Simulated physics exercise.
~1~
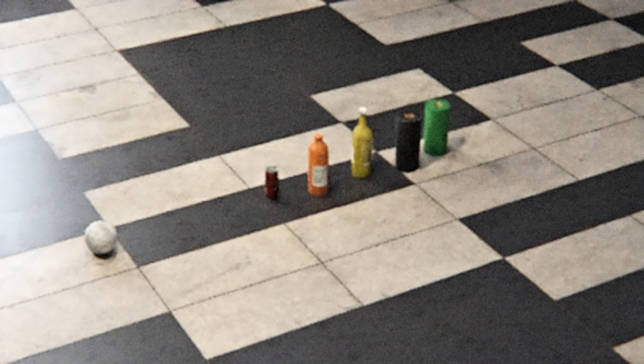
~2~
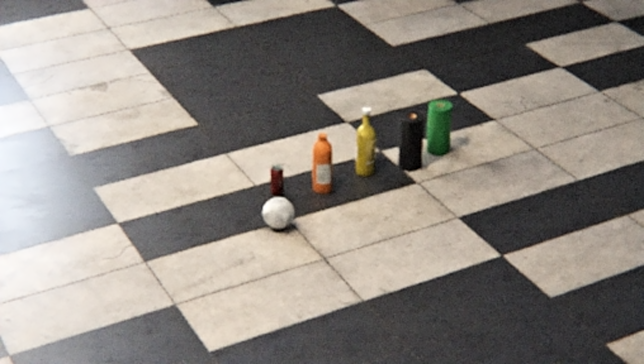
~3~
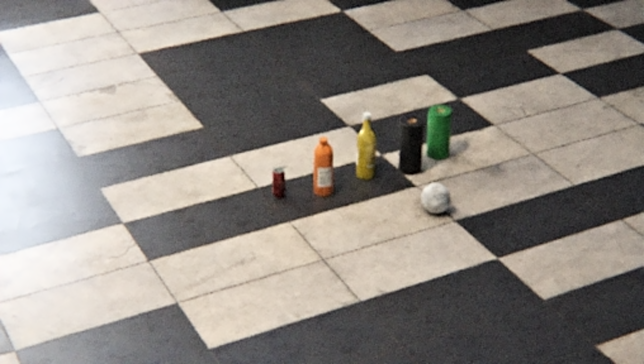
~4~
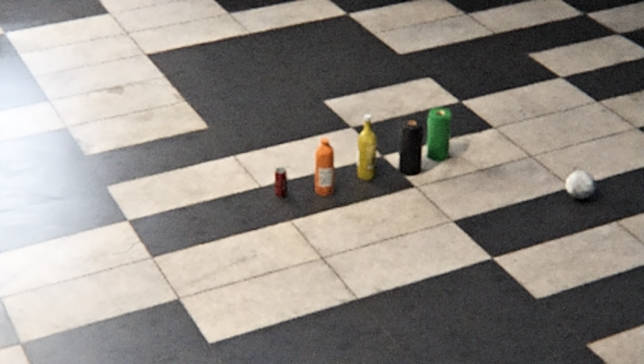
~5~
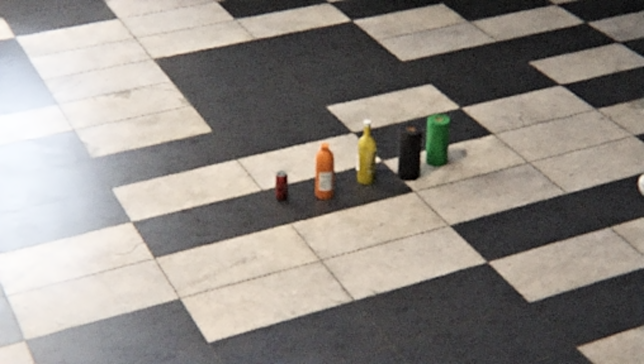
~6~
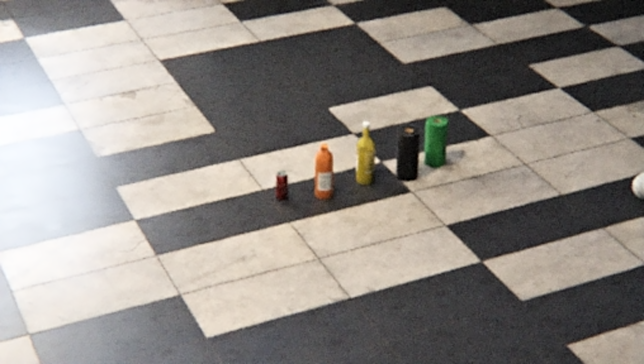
On a floor of black and pale tiles, a white ball rolled rightward in front of a row of five standing cans, bottles and rolls, passed them all without knocking any over, and ended up at the right edge of view.
